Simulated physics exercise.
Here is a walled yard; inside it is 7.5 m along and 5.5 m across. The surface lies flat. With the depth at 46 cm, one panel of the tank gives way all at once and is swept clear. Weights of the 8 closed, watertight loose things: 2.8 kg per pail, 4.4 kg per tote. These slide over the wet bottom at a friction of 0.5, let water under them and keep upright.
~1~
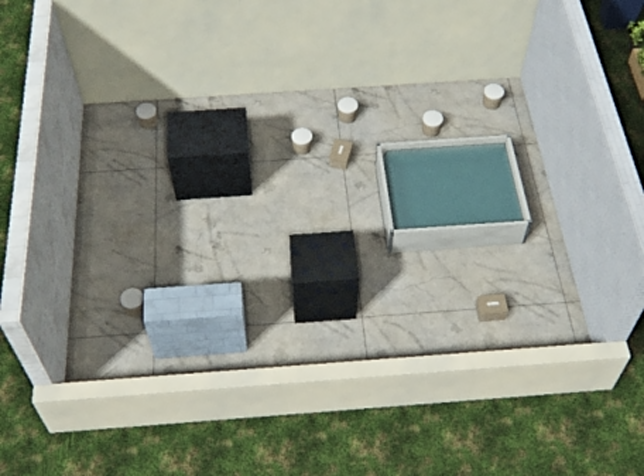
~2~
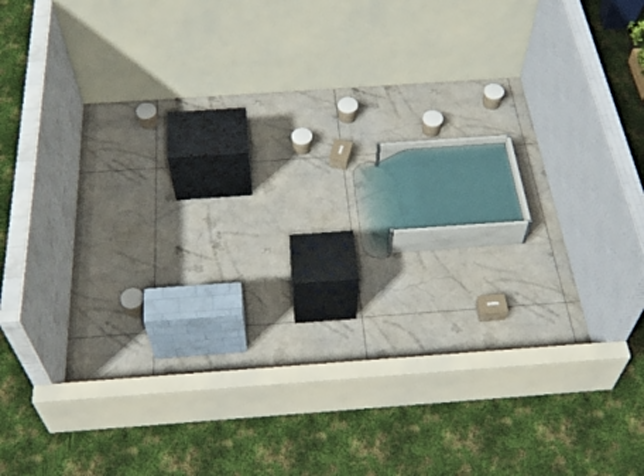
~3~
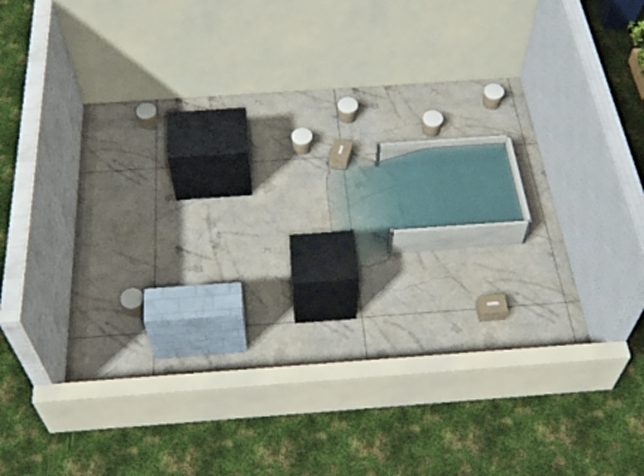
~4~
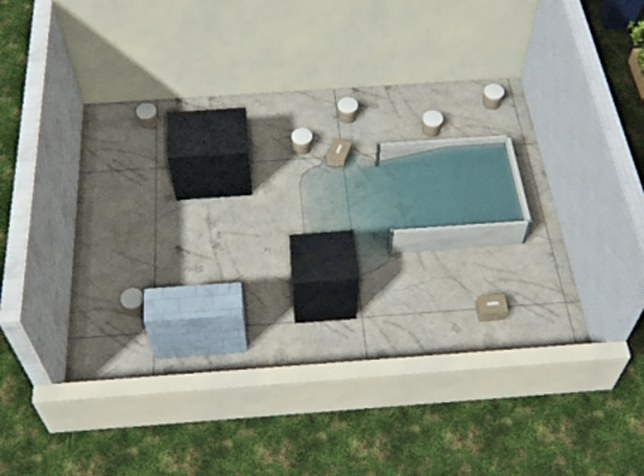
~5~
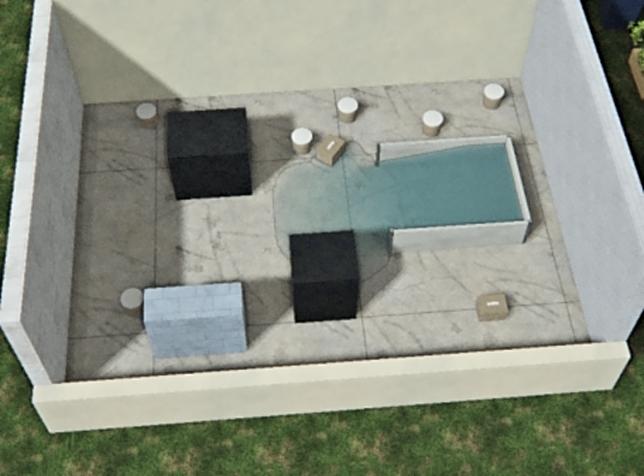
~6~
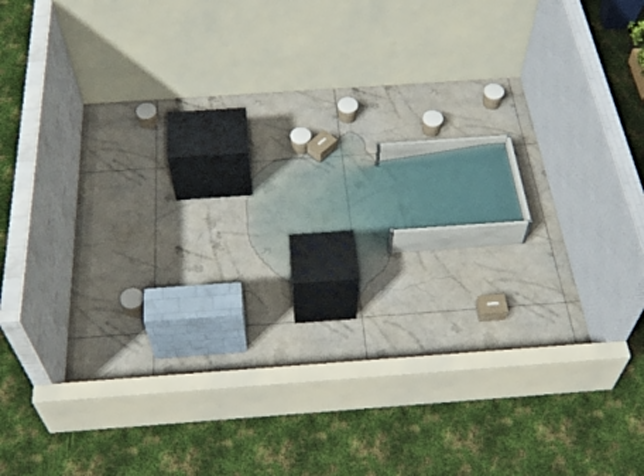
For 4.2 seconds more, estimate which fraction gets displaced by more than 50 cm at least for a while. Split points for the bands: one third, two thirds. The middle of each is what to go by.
Middle band.
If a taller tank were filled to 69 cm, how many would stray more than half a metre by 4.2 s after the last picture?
In that case the number is 5.
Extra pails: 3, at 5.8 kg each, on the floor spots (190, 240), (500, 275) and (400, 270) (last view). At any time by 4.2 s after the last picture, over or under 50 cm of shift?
Outcome: Breaks the threshold first, stays within next, stays within last.
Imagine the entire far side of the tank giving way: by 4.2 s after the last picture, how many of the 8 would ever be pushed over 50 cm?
Then it comes to 6 of them.
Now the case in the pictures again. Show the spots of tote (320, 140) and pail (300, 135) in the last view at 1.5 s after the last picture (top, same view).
(282, 94) and (258, 94), roughly.
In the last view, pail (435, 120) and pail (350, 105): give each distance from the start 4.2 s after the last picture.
In turn: 0 cm, 60 cm.
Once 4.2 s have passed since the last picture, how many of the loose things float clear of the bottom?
Count at that moment: 3.
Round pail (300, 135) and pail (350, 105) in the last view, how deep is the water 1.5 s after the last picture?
6 and 0 cm.
Then, 0.4 s after the last picture 1 of 8 are over 50 cm from their spots; 0 afloat.
Then, 1.5 s after the last picture 2 of 8 are over 50 cm from their spots; 1 afloat.
Then, 2.8 s after the last picture 3 of 8 are over 50 cm from their spots; 2 afloat.
Then, 4.2 s after the last picture 5 of 8 are over 50 cm from their spots, and 5 have been at some point; 3 afloat.
